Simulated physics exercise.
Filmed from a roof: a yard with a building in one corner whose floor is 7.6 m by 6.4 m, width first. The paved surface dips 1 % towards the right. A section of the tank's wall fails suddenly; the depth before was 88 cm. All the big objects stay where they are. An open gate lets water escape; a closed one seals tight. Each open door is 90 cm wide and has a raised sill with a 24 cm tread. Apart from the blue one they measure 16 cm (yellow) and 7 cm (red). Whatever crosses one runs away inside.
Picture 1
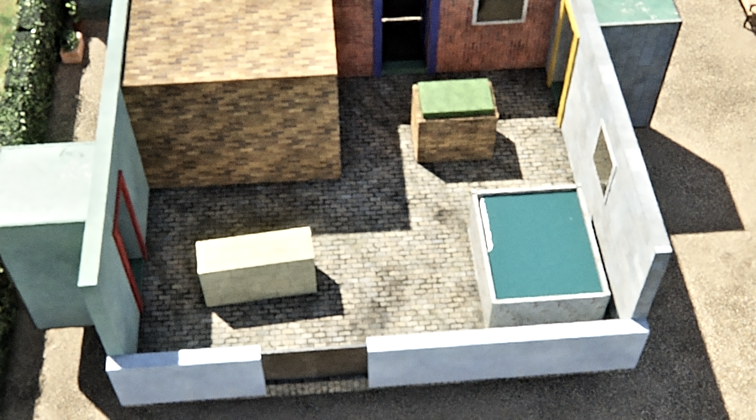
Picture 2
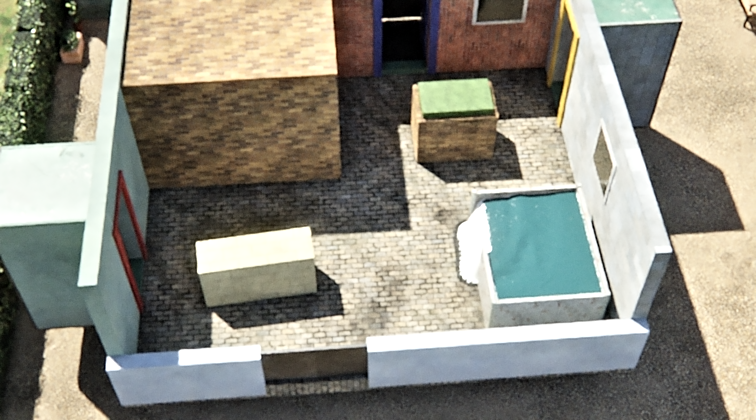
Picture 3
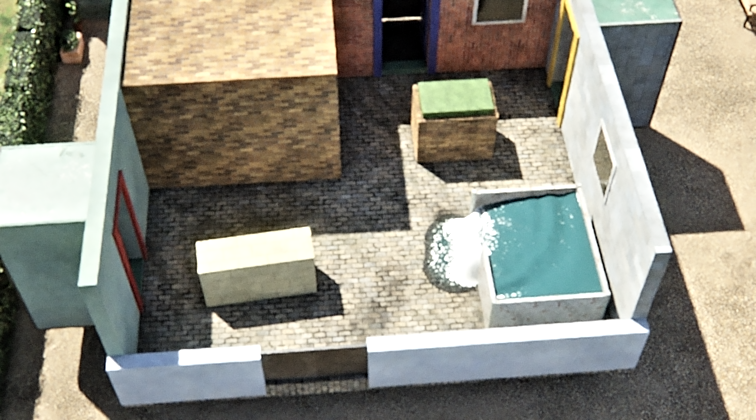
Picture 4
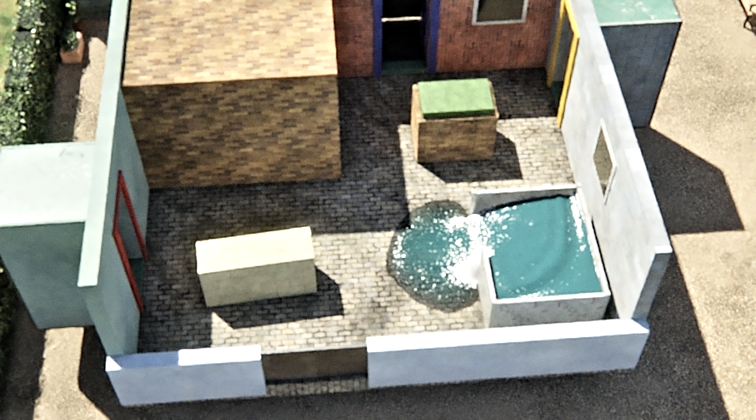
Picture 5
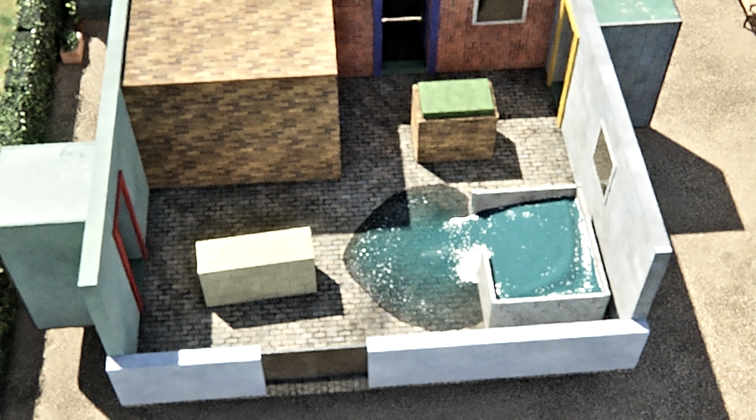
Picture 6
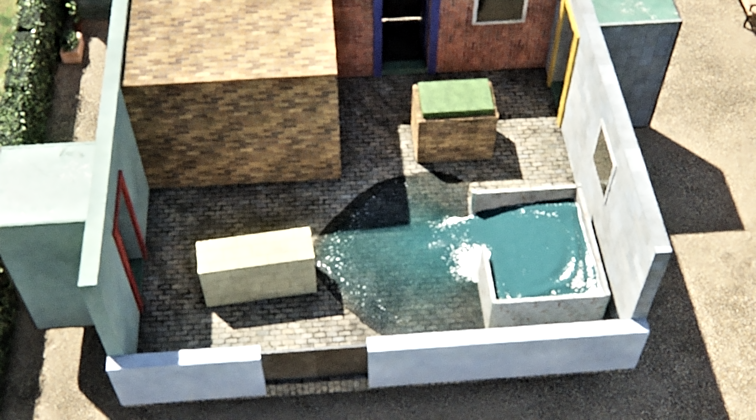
Teal water burst through the left side of a square tank in a paved, walled yard, foamed onto the bricks, and spread leftward in a widening sheet until it reached a long pale block.
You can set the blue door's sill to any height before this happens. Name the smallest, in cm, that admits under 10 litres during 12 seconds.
At least 10 cm or so.
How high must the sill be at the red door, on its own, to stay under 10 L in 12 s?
About 24 cm at red.
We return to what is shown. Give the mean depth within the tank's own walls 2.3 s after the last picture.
About 33 cm.
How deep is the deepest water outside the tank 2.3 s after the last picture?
Roughly 39 cm.
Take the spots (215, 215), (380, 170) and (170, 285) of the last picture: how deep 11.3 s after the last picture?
About 6, 6 and 6 cm.
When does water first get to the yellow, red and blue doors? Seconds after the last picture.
Arrival: Yellow 3.6 s, red 1.1 s, blue 1.8 s.
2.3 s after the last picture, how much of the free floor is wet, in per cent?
Near 65 per cent is wet.
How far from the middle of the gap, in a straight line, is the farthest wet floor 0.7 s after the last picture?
Roughly 5.2 m.
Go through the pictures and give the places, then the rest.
Still water, 88 cm deep, in the tank at (538, 244); the blue door at (406, 36) is dry, in the first frame.
Water pours out at (477, 243) and has run 0.3 m, to (462, 276); about 8 cm deep outside, 88 cm at the back, in the second frame.
The front is at (429, 272), 0.8 m from the gap at (477, 243); 1.0 m2 of floor is wet, 88 cm left at the back, in the third frame.
The gap is at (477, 244), the front 1.4 m out at (393, 271); the back of the tank holds 82 cm, in the fourth frame.
The front is at (349, 262), 2.2 m from the gap at (477, 244); 4.5 m2 of floor is wet, 74 cm left at the back, in the fifth frame.
The gap is at (477, 244), the front 2.7 m out at (317, 267); the back of the tank holds 76 cm; the blue door at (406, 36), 4.4 m from the gap, is still 2.7 m from the nearest water, in the sixth frame.
Then, 0.7 s after the last picture water covers 45 % of the floor, deepest (42 cm) near (464, 246); it has not reached the blue door.
Then, 2.3 s after the last picture water covers 65 % of the floor, deepest (39 cm) near (160, 190); 9 cm at the blue door, 0 litres in over its 13 cm sill.
Then, 11.3 s after the last picture water covers 100 % of the floor, deepest (16 cm) near (606, 349); 9 cm at the blue door, 1 litre in over its 13 cm sill.
At the blue door as built, the water peaked near 12 cm, 8.5 s after the last picture.
Run again over the same 12 s with other heights there, 18 litres in over 8.5 cm, 2 litres over 12 cm. The limit of 10 litres is kept from about 10 cm up.
